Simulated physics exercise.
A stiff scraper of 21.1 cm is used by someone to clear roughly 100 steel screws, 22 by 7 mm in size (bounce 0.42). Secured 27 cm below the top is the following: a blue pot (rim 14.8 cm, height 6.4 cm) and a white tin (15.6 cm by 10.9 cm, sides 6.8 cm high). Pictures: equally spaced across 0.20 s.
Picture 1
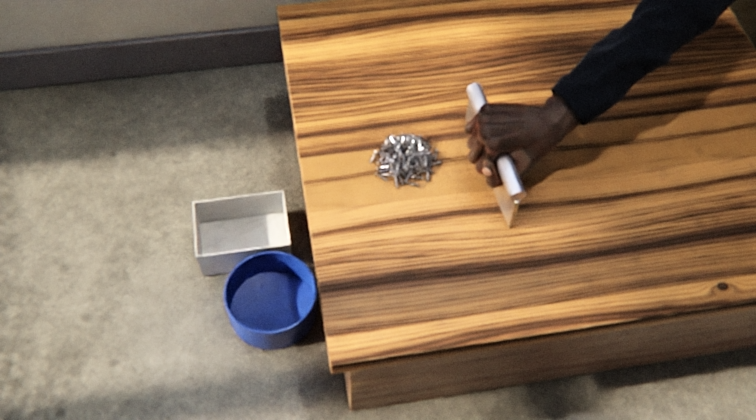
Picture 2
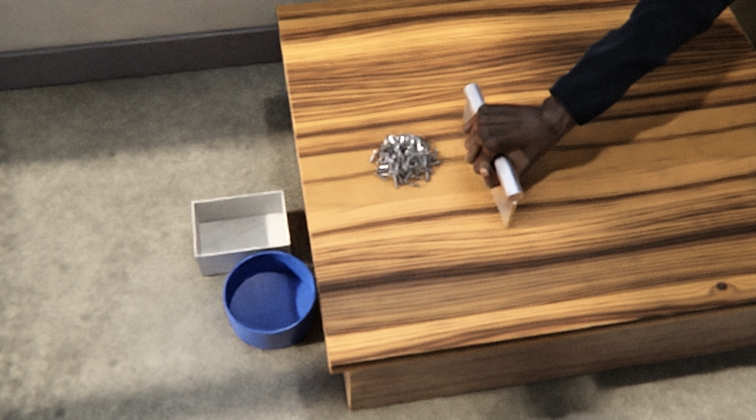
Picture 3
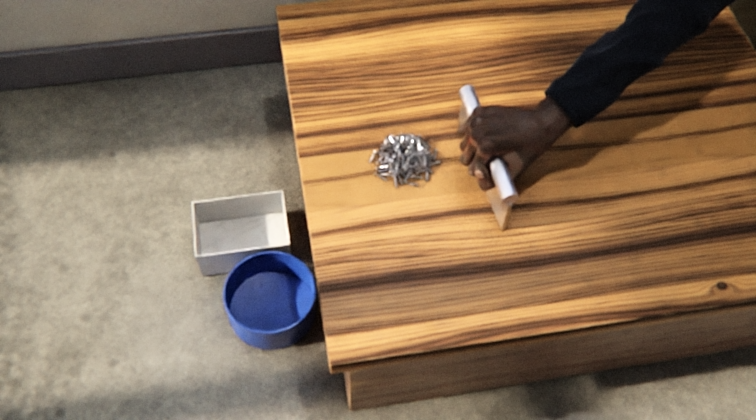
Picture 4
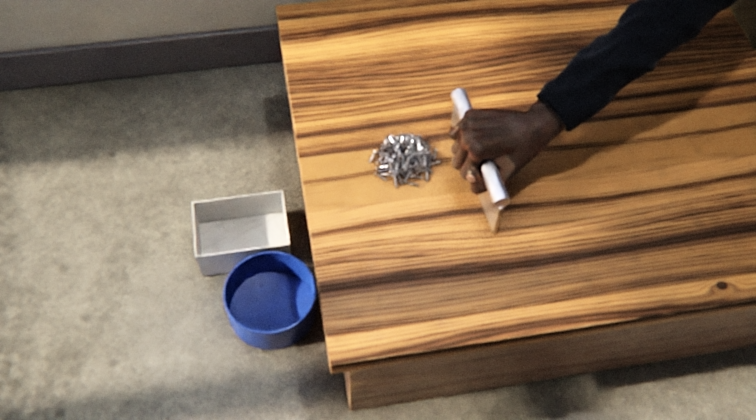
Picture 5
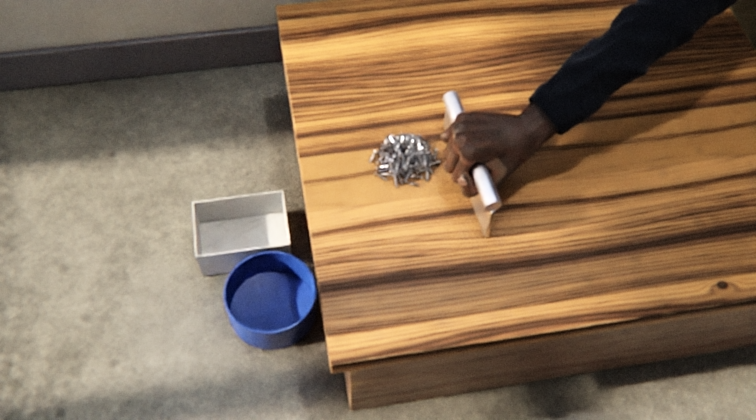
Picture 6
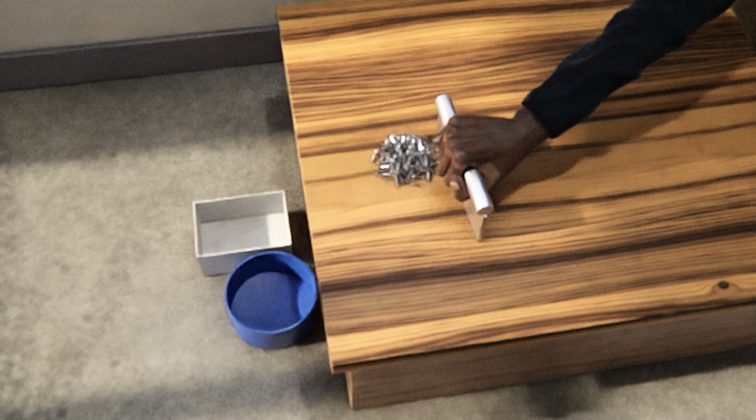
Hand sliding a scraper slowly left across a wooden tabletop toward a small metallic pile, blue pot and white tin below.
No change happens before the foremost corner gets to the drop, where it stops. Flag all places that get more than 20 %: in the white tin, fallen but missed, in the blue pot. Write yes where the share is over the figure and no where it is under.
White tin: No; missed: No; blue pot: Yes.
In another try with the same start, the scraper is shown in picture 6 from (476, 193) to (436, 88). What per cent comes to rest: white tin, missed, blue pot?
Once things settle, the white tin ends with 50 percent, 20 percent misses, and the blue pot ends with 5 percent.
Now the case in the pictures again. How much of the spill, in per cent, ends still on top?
About 30 percent.
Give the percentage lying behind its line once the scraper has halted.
My estimate is near 30 per cent.
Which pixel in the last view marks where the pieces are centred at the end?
Around (273, 288).
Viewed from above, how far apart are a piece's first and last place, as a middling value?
About 24 cm.
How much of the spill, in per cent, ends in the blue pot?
Near 65 in a hundred, give or take.
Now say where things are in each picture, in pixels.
The first frame shows scraper from (516, 205) to (472, 98); moved 0.0 cm; pieces shifted so far, 0; middle of the spill at (407, 154); blue pot at (270, 291); white tin at (241, 223).
The second frame shows scraper from (513, 206) to (470, 98); moved 0.3 cm; pieces shifted so far, 0; middle of the spill at (406, 154).
The third frame shows scraper from (508, 208) to (465, 100); moved 1.1 cm; pieces shifted so far, 0; middle of the spill at (406, 154).
The fourth frame shows scraper from (500, 212) to (457, 103); moved 2.5 cm; pieces shifted so far, 0; middle of the spill at (406, 154).
The fifth frame shows scraper from (491, 215) to (449, 106); moved 4.0 cm; pieces shifted so far, 0; middle of the spill at (406, 153).
The sixth frame shows scraper from (483, 219) to (442, 109); moved 5.4 cm; pieces shifted so far, 0; middle of the spill at (407, 153); blue pot at (271, 291); white tin at (241, 223).
Then, 0.31 s after the last picture, scraper 16 cm from its start, spill 11 cm wide; still on top 100 %.
Then, 0.62 s after the last picture, scraper 27 cm from its start, spill 15 cm wide; off the edge, not caught 20 %, still on top 80 %.
Then, 0.89 s after the last picture, scraper 28 cm from its start, spill 17 cm wide; blue pot 65 %, white tin 5 %, off the edge, not caught 5 %, still on top 30 %.
In the end, blue pot 65 %, white tin 5 %, fallen but missed 5 %, still on top 30 %.
